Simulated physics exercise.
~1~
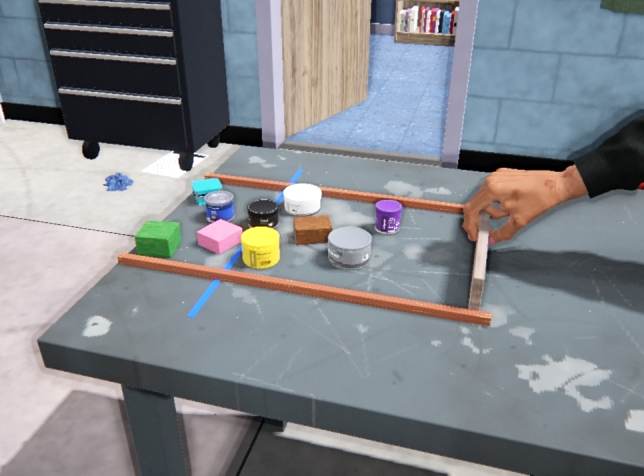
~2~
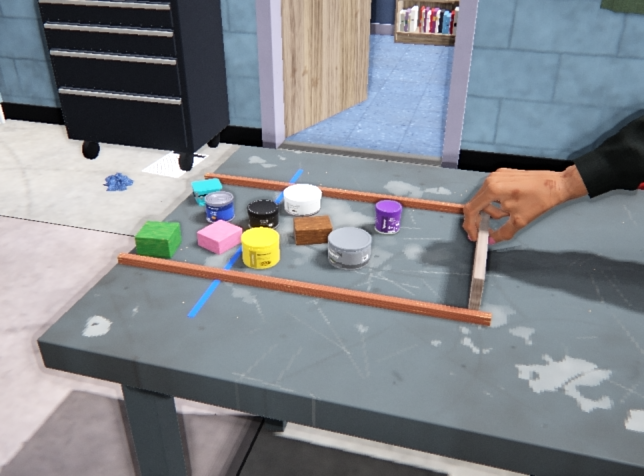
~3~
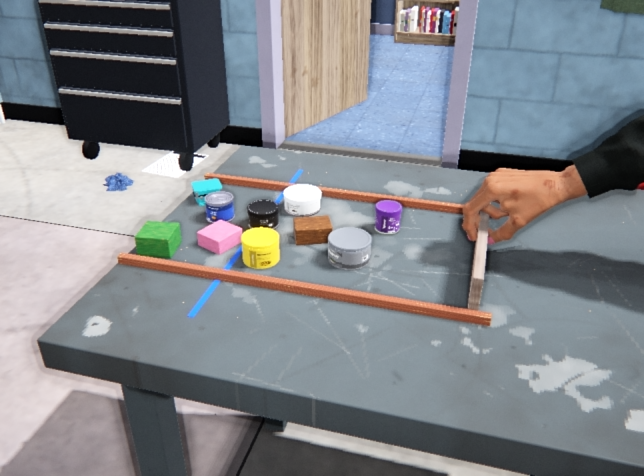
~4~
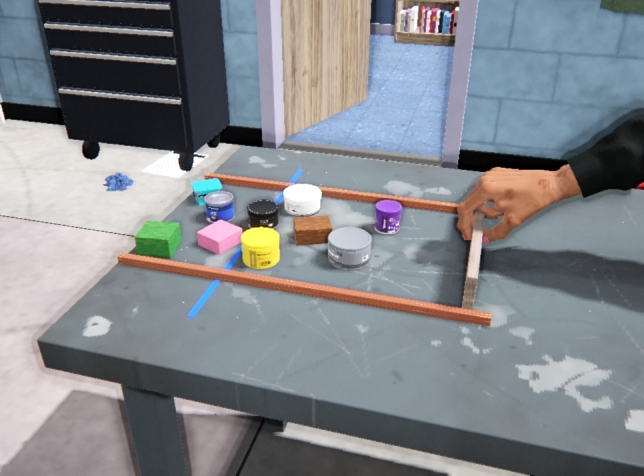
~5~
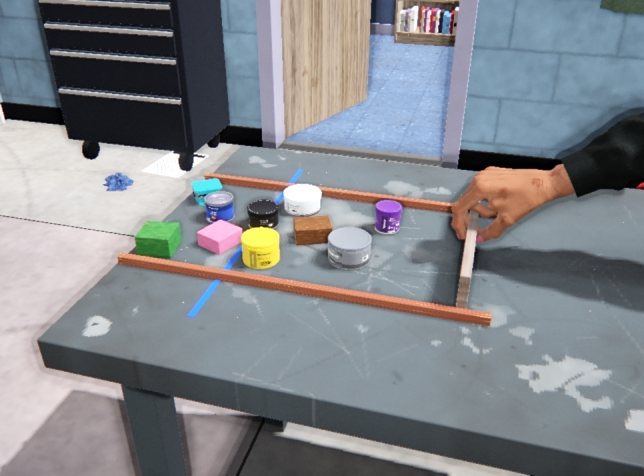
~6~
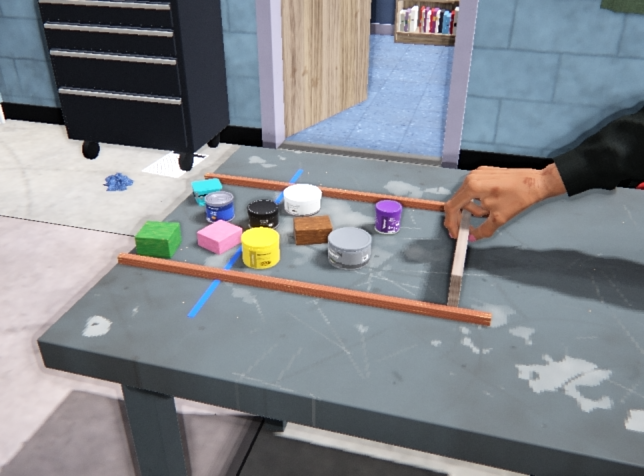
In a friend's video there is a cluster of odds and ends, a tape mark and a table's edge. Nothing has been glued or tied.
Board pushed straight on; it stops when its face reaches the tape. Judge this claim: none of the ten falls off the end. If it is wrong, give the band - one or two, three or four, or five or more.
I expect that no piece will leave the table.
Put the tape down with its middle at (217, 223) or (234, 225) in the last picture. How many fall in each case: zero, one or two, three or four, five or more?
1 or 2; just one or two.
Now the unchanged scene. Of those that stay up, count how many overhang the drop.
You'd get 0.
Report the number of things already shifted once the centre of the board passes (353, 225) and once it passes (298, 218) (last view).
At the first spot 2, then 6.
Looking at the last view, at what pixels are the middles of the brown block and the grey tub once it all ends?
Around (243, 217) and around (228, 229).
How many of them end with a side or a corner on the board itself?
5 in contact.
Early on, none off yet; turquoise case at rest near (207, 193); green block at rest near (159, 239); blue pot at rest near (220, 208).
Finally, the number that fall off is zero.
